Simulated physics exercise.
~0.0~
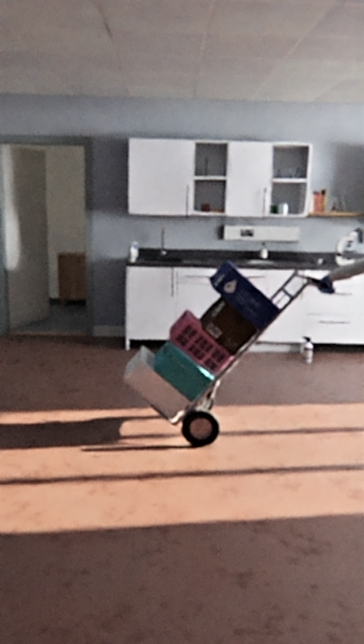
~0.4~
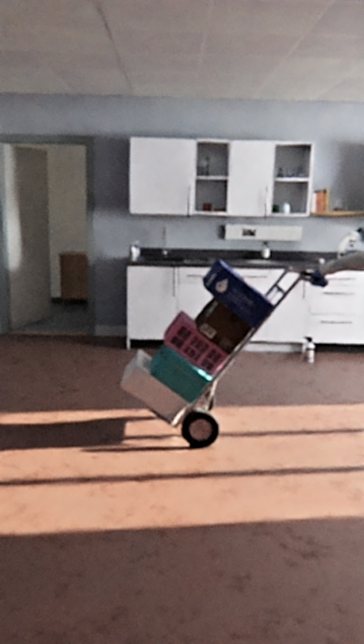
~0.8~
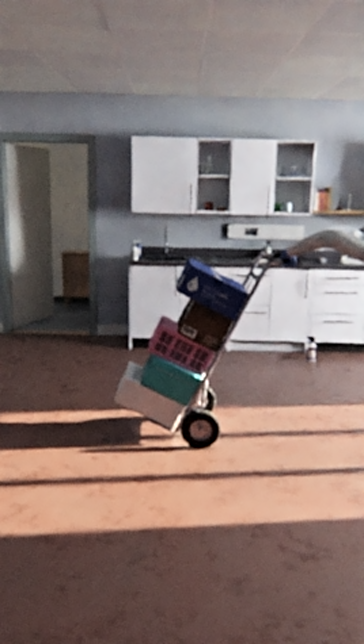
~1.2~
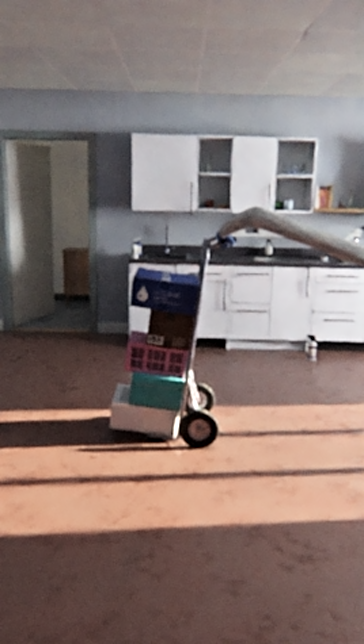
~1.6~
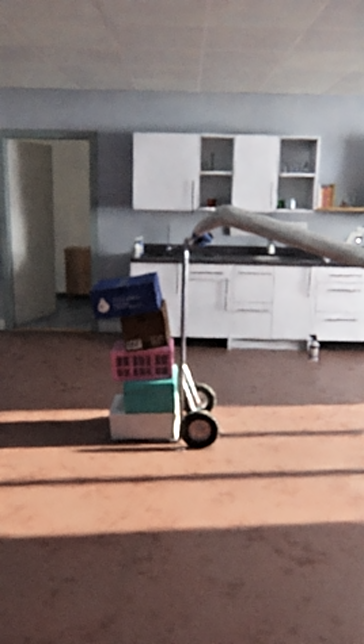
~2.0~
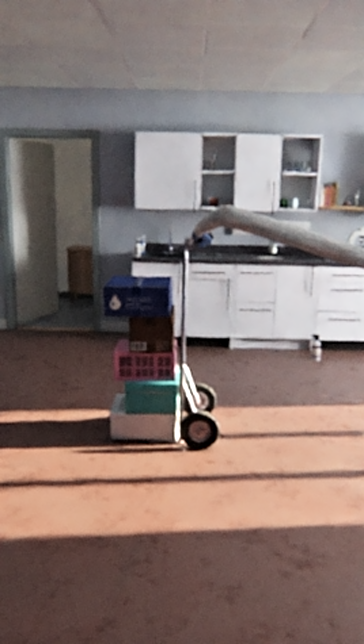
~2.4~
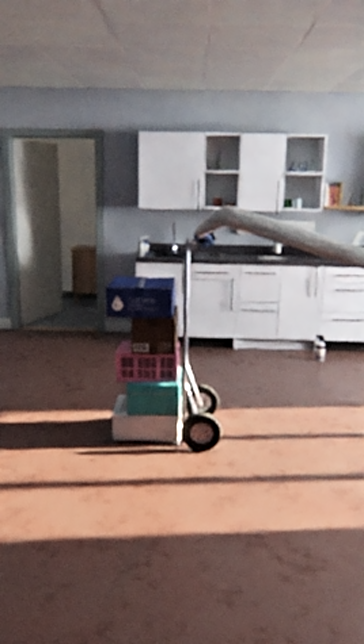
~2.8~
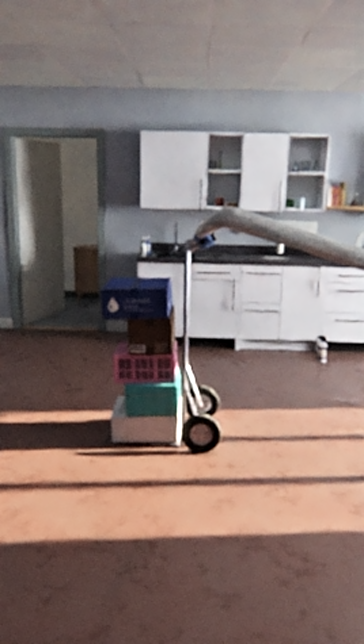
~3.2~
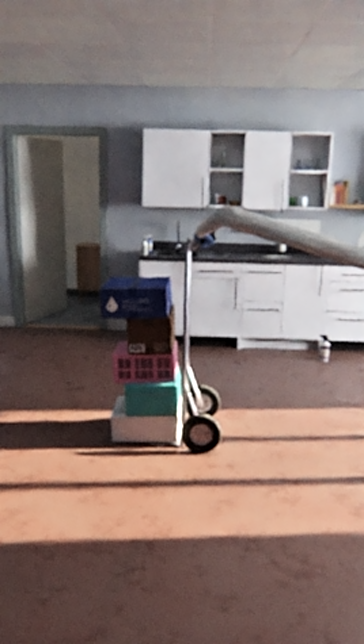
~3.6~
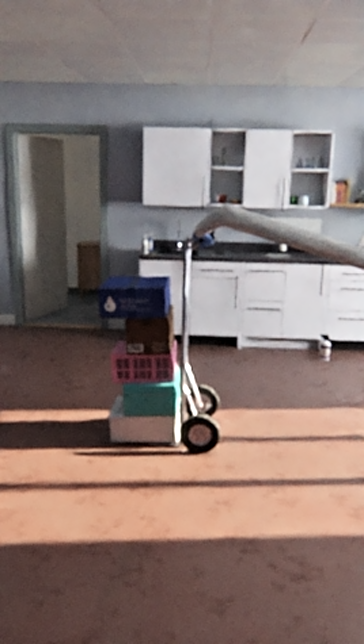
In a sunlit room with white kitchen cabinets and an open doorway at left, a two-wheeled hand truck is seen from the side, the view drifting slightly. It leans back to the right, carrying a white tote at the bottom, then a turquoise toolbox, a pink crate, a brown parcel and a blue parcel on top. A grey arm at the handle swings the truck upright, faster as it goes. As it stops, the upper boxes lurch left, the blue parcel tipping most, then settle back. The truck ends standing upright with all five still stacked.
